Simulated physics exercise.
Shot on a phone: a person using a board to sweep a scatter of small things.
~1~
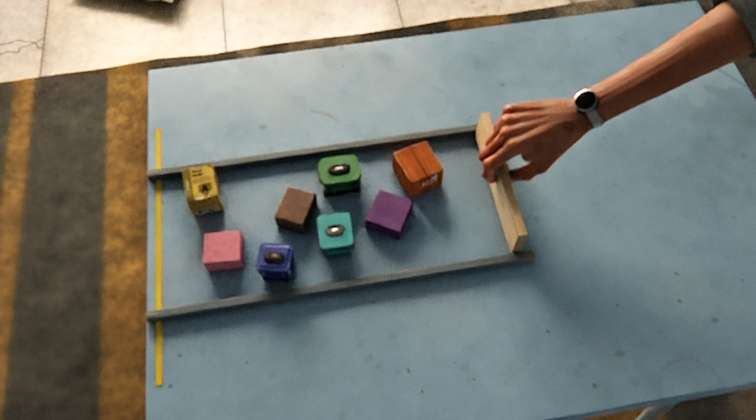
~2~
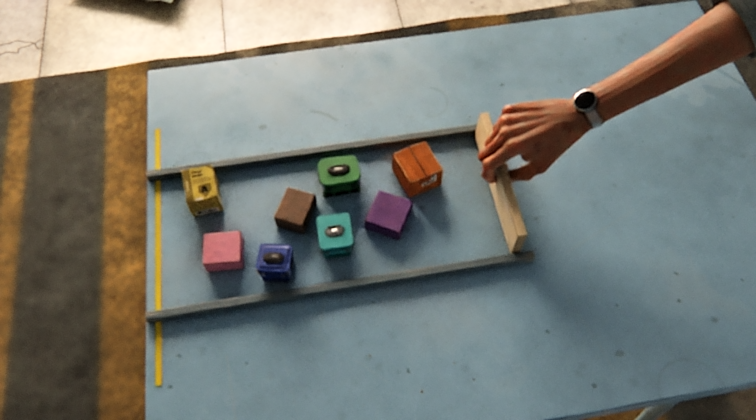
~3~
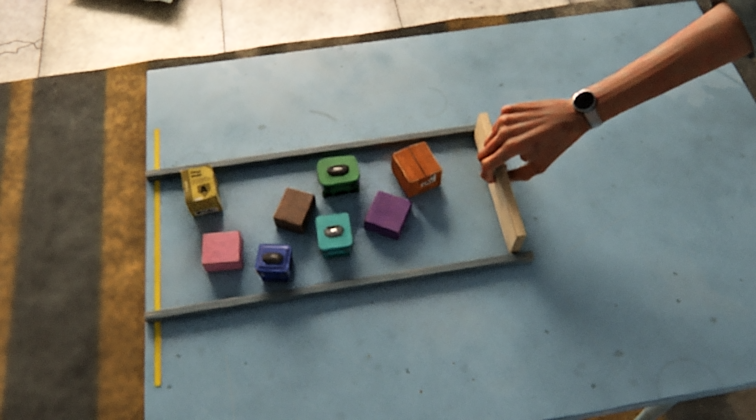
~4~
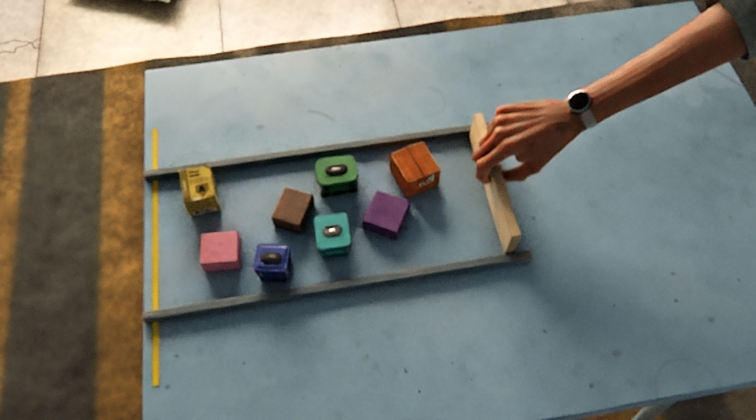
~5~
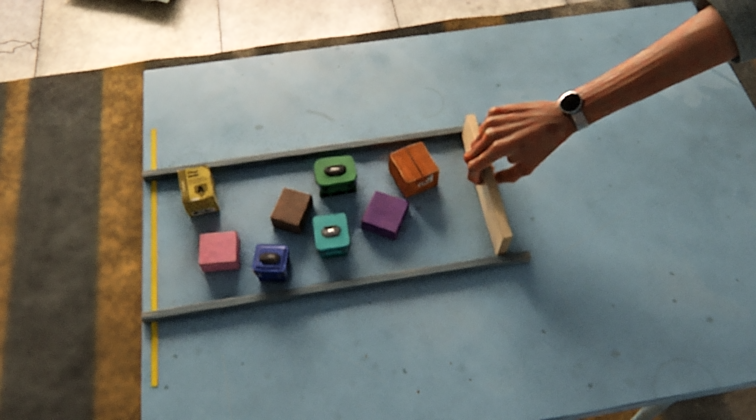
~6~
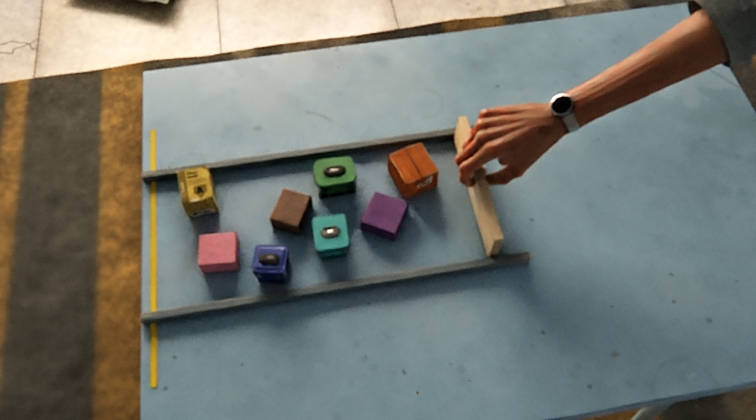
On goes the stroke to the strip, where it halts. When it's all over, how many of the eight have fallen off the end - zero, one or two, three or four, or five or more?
The push drops five or even more off the table.
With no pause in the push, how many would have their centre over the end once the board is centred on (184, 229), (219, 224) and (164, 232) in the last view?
6; 3; 6.
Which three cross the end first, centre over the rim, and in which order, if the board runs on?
Going earliest first, it's the yellow box, next the pink block, and after that the blue case.
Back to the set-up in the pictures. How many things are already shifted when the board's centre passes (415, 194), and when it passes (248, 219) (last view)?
I get 1 at the one place and 8 at the other.
Early on, none off yet; yellow box at rest near (198, 192); pink block at rest near (219, 253); blue case at rest near (272, 264).
A while later, none off yet; yellow box at rest near (197, 192); pink block travelled a little near (203, 253); blue case travelled well along near (216, 283).
Further along, none off yet; yellow box leaning well over near (114, 219); pink block leaning well over near (121, 267); blue case leaning a little near (124, 302).
Finally, the number that fall off is five or more; lost, orange box, purple block, green case, turquoise case, brown block, blue case, pink block and yellow box.
